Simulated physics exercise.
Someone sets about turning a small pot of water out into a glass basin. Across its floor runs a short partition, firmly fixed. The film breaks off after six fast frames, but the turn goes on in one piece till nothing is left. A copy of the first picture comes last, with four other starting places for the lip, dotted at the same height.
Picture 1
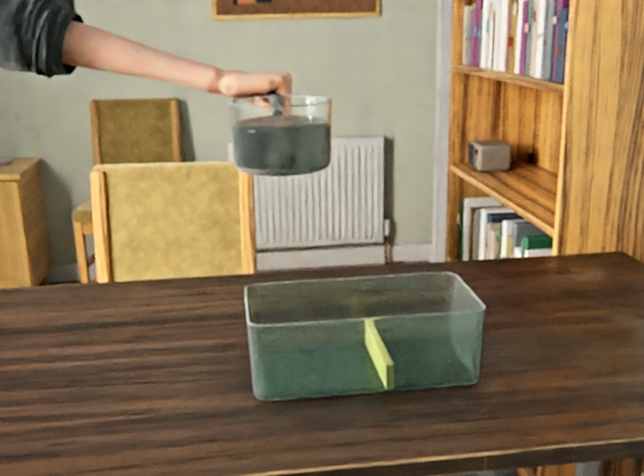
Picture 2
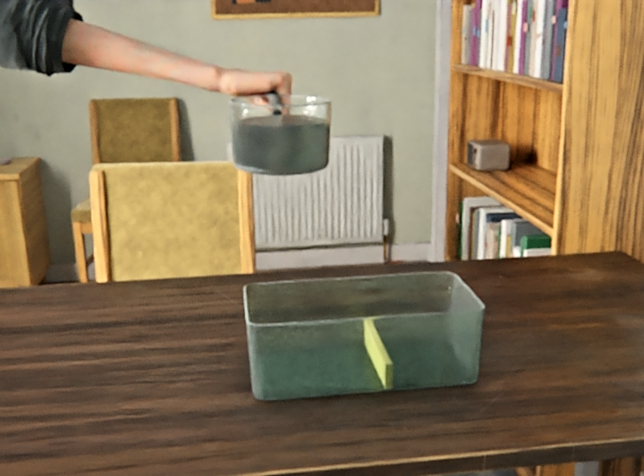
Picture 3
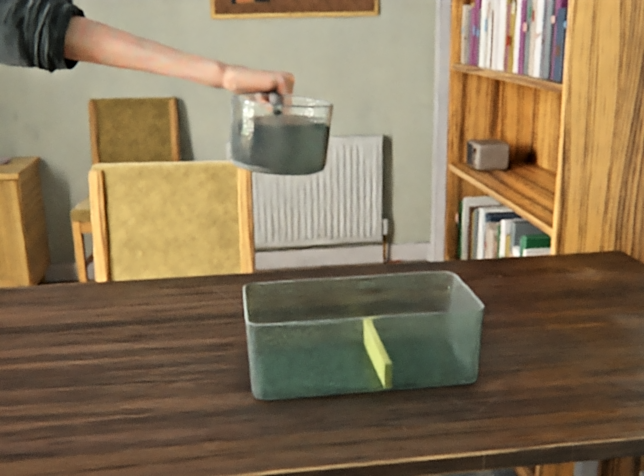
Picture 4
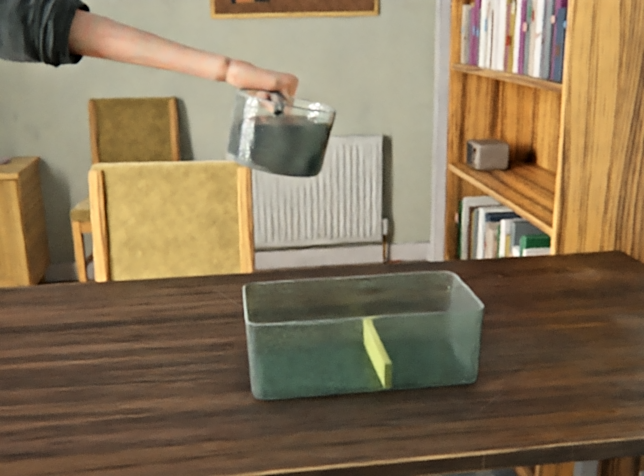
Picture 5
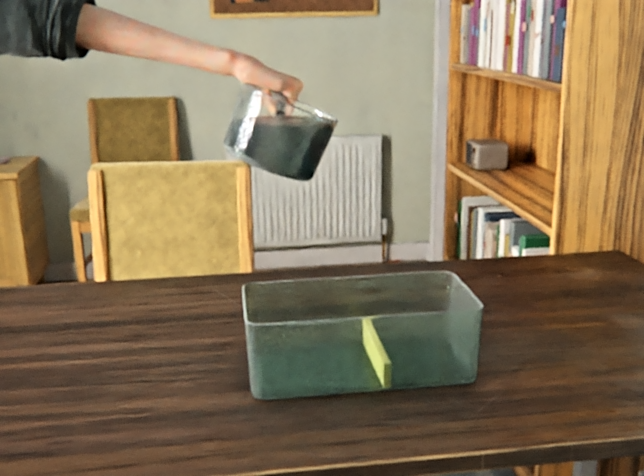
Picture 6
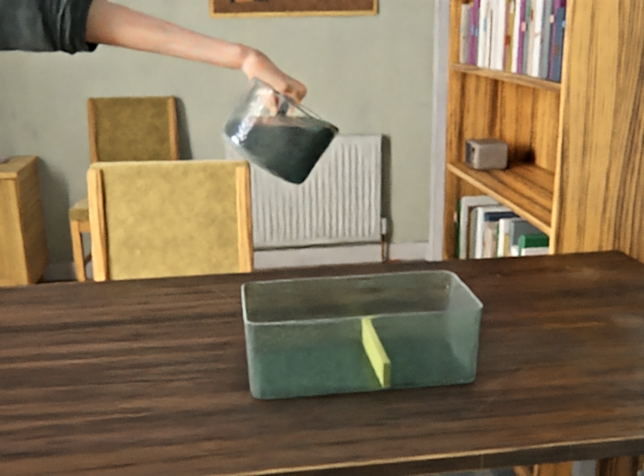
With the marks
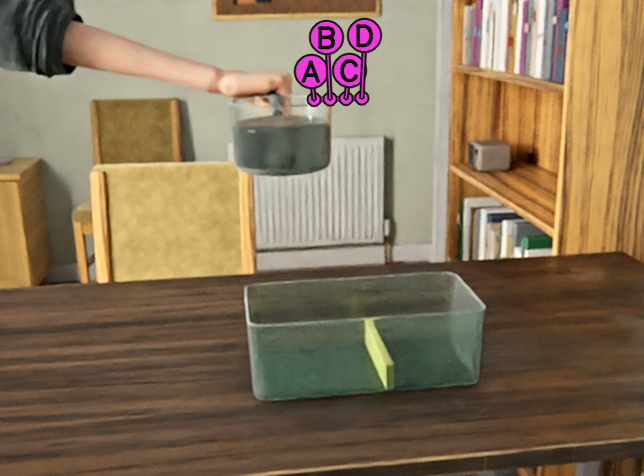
In a room with pale green walls, a fixed, slightly raised view looks across a dark wooden table toward yellow chairs, a white radiator and a wooden bookcase at right. A clear rectangular basin with a greenish tint and a short yellow-green partition sits on the table, while a dark-sleeved arm from the left holds a small glass pot of dark water above it. The hand first keeps the pot upright, then tilts it steadily rightward, the water staying inside.
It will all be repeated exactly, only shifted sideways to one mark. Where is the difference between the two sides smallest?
A is best.
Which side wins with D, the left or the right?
The right side.
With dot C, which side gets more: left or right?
More ends on the right.
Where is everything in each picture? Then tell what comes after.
Upright, lip at (329, 99); basin from (254, 398) to (479, 380); top of the wall at (379, 341); nothing has left yet.
Upright, lip at (329, 99); nothing has left yet.
Tipped about 6°, lip at (330, 103); nothing has left yet.
Tipped about 13°, lip at (333, 109); nothing has left yet.
Tipped about 23°, lip at (335, 118); nothing has left yet.
Tipped about 34°, lip at (336, 129); nothing has left yet.
On the marked copy, A at (314, 99); B at (330, 99); C at (346, 98); D at (361, 97).
If A is chosen, about 49 % ends left of the wall and 49 % right of it; 3 % is lost outside.
If B is chosen, about 22 % ends left of the wall and 76 % right of it; 3 % is lost outside.
If C is chosen, about 14 % ends left of the wall and 82 % right of it; 4 % is lost outside.
If D is chosen, about 15 % ends left of the wall and 79 % right of it; 6 % is lost outside.
